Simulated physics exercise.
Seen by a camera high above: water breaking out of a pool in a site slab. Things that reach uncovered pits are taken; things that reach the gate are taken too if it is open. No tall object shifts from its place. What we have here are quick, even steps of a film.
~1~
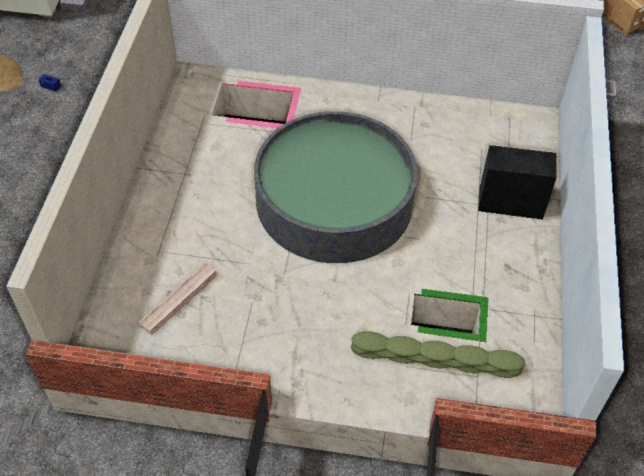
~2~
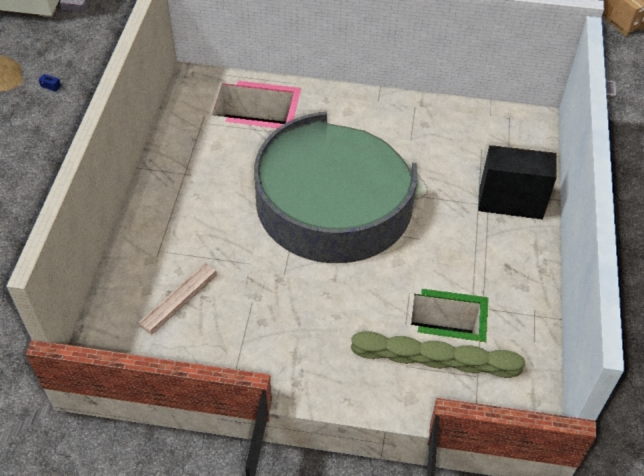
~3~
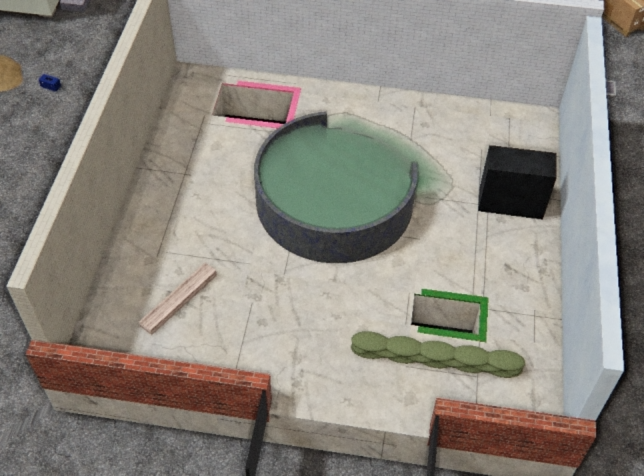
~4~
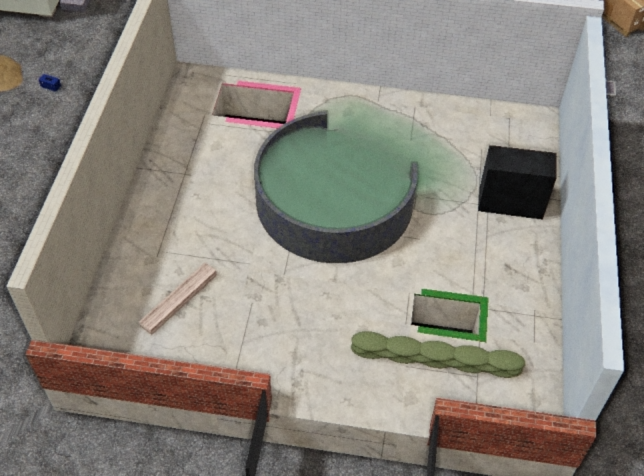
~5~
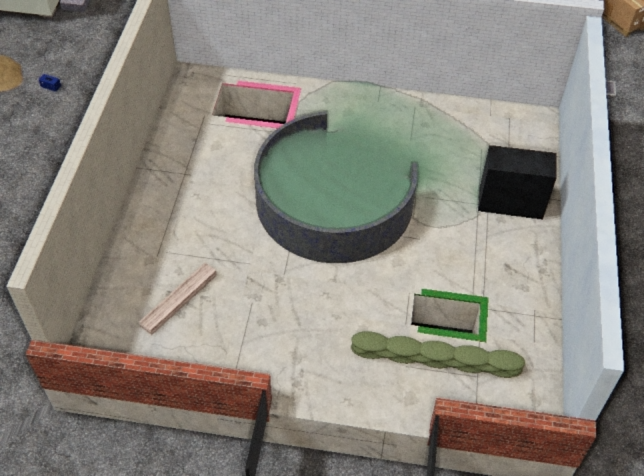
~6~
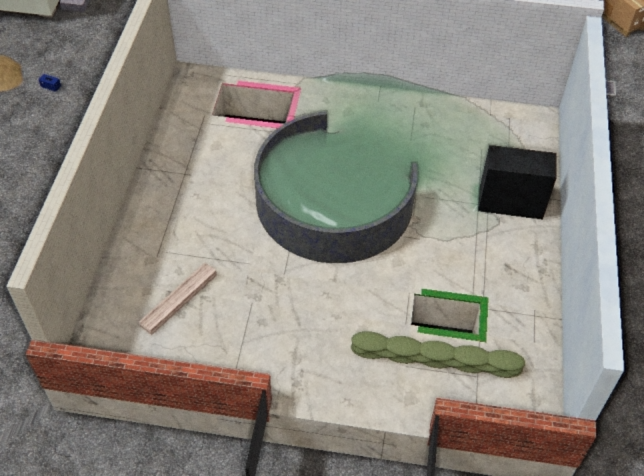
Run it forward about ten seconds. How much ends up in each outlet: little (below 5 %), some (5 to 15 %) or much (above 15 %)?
Outlet by outlet: Gate - little, pink pit - much, green pit - some.
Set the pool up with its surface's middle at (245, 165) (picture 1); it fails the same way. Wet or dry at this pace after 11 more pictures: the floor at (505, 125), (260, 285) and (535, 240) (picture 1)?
Soaked - unflooded - unflooded.
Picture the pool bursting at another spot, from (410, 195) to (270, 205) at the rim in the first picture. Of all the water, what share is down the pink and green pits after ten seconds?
Roughly, in per cent: Pink 4, green 35.
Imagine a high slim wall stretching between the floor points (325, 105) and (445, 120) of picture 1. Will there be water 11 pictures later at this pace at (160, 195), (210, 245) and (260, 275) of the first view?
Taking the three spots in the order asked, they are bone-dry, bone-dry and bone-dry.
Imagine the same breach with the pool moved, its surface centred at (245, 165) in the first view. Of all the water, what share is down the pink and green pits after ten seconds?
I'd say the pink pit takes 30 % while the green pit takes 6 %.
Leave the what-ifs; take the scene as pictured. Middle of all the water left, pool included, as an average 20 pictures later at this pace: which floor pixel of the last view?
Centre of mass: Roughly (429, 159).
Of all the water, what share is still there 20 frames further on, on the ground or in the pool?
I'd say roughly 94 percent.
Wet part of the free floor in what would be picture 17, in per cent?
Near 30 in a hundred.
A moment on, water covers 25 % of the floor; the gate 0 %, the pink pit 0 %, the green pit 0 %.
Next, water covers 30 % of the floor; the gate 0 %, the pink pit 2 %, the green pit 0 %.
Then, water covers 40 % of the floor; the gate 0 %, the pink pit 6 %, the green pit 0 %.
Later, water covers 65 % of the floor; the gate 0 %, the pink pit 13 %, the green pit 5 %.
In the end, water covers 80 % of the floor; the gate 1 %, the pink pit 21 %, the green pit 10 %.
